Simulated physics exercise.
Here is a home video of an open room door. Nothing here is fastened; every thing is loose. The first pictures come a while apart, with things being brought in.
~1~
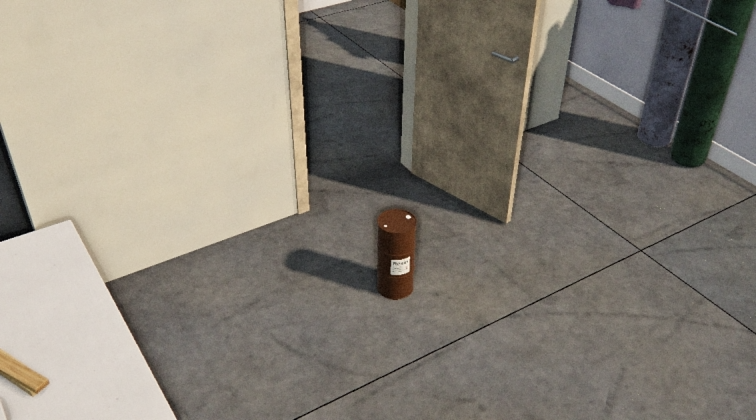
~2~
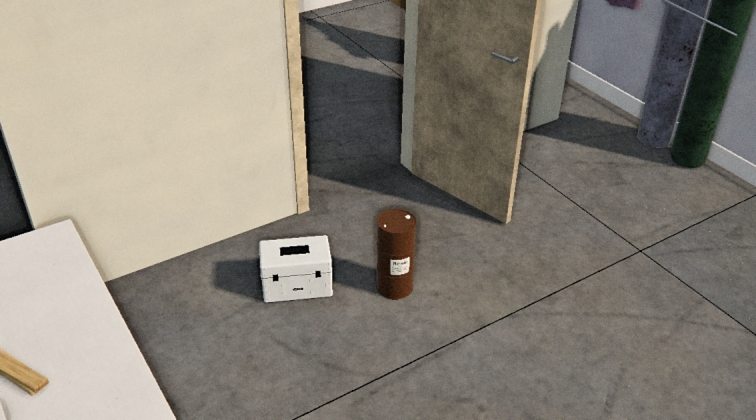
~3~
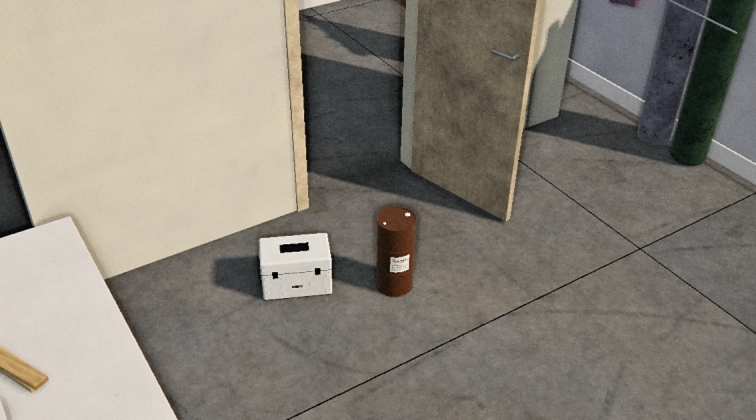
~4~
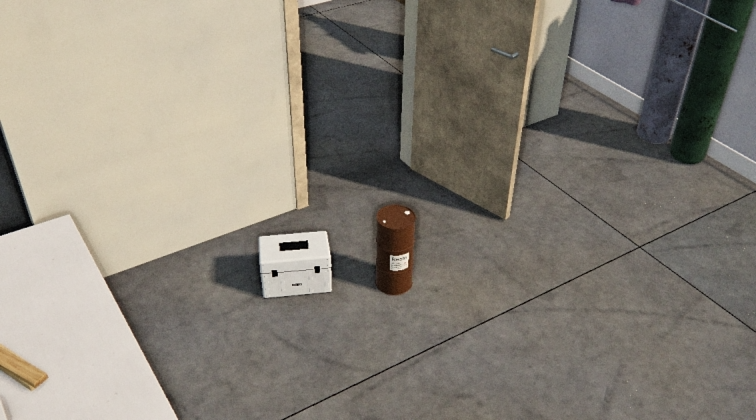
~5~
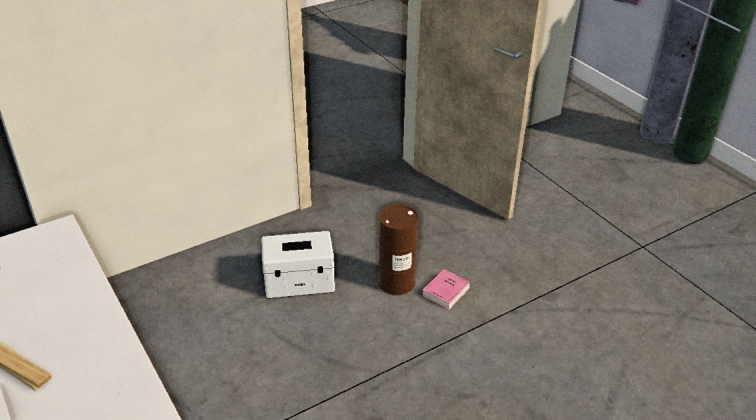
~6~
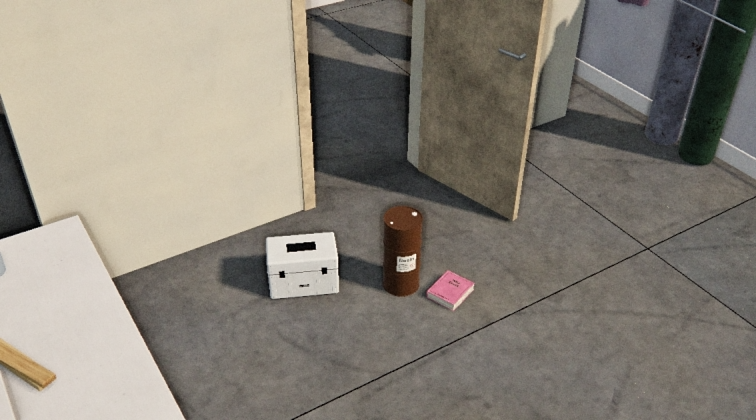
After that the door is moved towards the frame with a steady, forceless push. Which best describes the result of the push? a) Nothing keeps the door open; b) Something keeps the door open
Nothing keeps the door open (a).
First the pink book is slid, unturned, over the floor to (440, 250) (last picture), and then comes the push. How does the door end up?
Finishes its swing.
Then, 0.90 s past the last view, open by 72°.
Then, 1.60 s past the last view, open by 34°.
Finally, open by 0°; all 3 still in place. Final places as the last picture's camera would see them, pink book near (451, 290).
